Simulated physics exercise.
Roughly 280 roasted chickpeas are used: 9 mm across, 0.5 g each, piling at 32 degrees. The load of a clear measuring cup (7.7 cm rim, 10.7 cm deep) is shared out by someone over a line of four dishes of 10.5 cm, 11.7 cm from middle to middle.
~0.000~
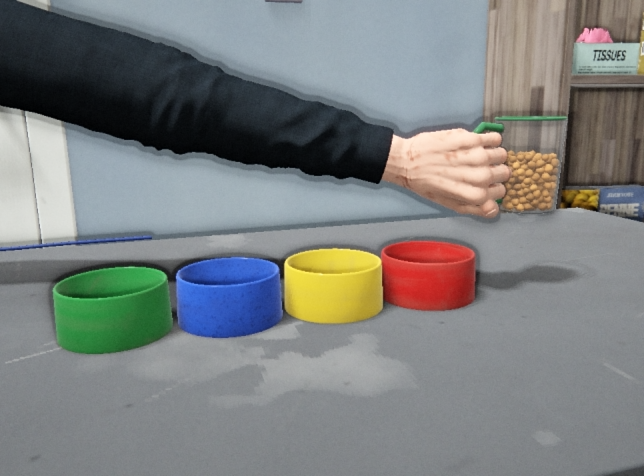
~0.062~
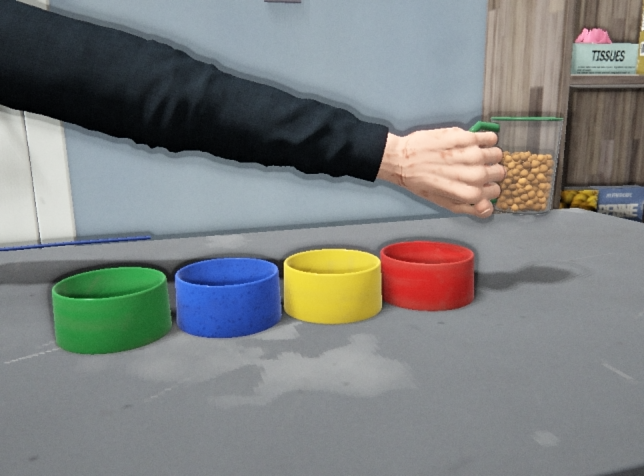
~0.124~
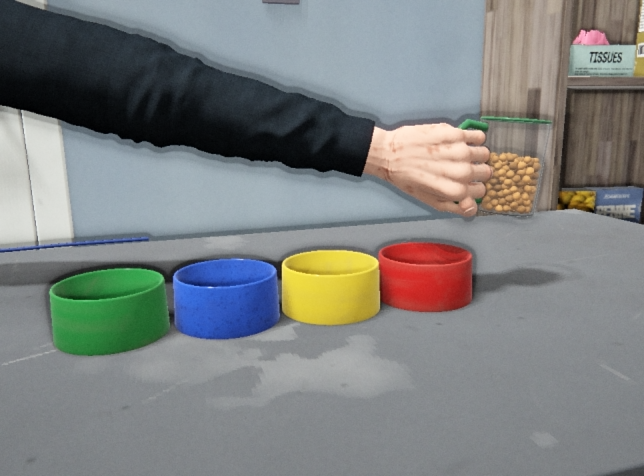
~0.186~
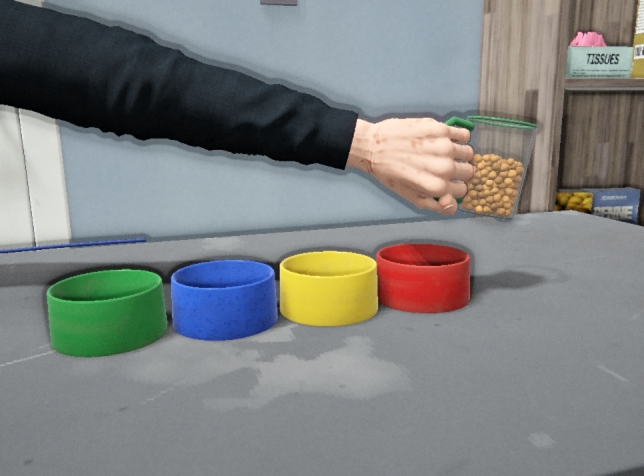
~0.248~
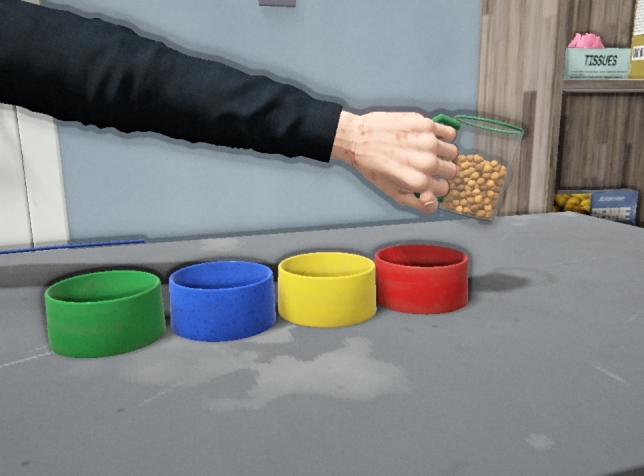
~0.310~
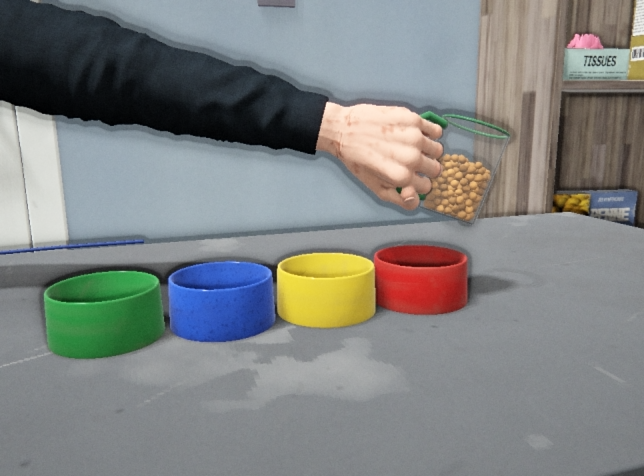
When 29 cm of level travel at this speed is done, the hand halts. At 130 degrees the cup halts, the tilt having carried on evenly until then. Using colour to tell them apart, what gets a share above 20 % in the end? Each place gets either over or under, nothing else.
Here is the list: Red under, blue under, green under, yellow over, counter under.
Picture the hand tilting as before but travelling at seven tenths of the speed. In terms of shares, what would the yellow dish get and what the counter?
The shares would then be yellow 100 and counter 0.
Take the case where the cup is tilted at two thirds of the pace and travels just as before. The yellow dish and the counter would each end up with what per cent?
It would be yellow 100 and counter 0.
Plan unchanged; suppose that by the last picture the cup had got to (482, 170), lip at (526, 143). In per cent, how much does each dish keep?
Red 30, blue 0, green 0, yellow 60.
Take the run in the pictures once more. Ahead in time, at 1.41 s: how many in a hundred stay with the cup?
95 %.
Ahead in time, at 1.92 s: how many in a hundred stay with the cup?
Somewhere near 0 per cent.
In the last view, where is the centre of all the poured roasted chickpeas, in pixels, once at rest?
My guess is close to (334, 290).
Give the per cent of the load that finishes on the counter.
About 0 percent.
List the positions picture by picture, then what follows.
In the first frame, cup at (527, 164), tilt 0 degrees, lip at (558, 118), moved 0.0 cm; middle of the pieces at (529, 178); red dish at (428, 252); yellow dish at (333, 261); blue dish at (228, 271); green dish at (112, 282).
In the second frame, cup at (523, 165), tilt 1 degrees, lip at (554, 119), moved 0.5 cm; middle of the pieces at (524, 179).
In the third frame, cup at (509, 166), tilt 5 degrees, lip at (543, 123), moved 2.1 cm; middle of the pieces at (510, 181).
In the fourth frame, cup at (493, 168), tilt 10 degrees, lip at (529, 128), moved 4.0 cm; middle of the pieces at (492, 183).
In the fifth frame, cup at (476, 170), tilt 15 degrees, lip at (516, 133), moved 6.0 cm; middle of the pieces at (474, 185).
In the sixth frame, cup at (460, 171), tilt 20 degrees, lip at (502, 138), moved 8.0 cm; middle of the pieces at (457, 187); red dish at (420, 257); yellow dish at (326, 266); blue dish at (221, 276); green dish at (104, 287). The cup turns about 80 degrees a second and travels 32 cm a second.
After 0.97 s, tilt 72 degrees; cup holds 100 %.
Then, at 1.41 s, tilt 106 degrees; cup holds 95 %, yellow 5 %.
After 1.92 s, tilt 130 degrees; cup holds 0 %, yellow 100 %.
By 2.4 s all is still; red 0 %, blue 0 %, green 0 %, yellow 100 %, counter 0 %.
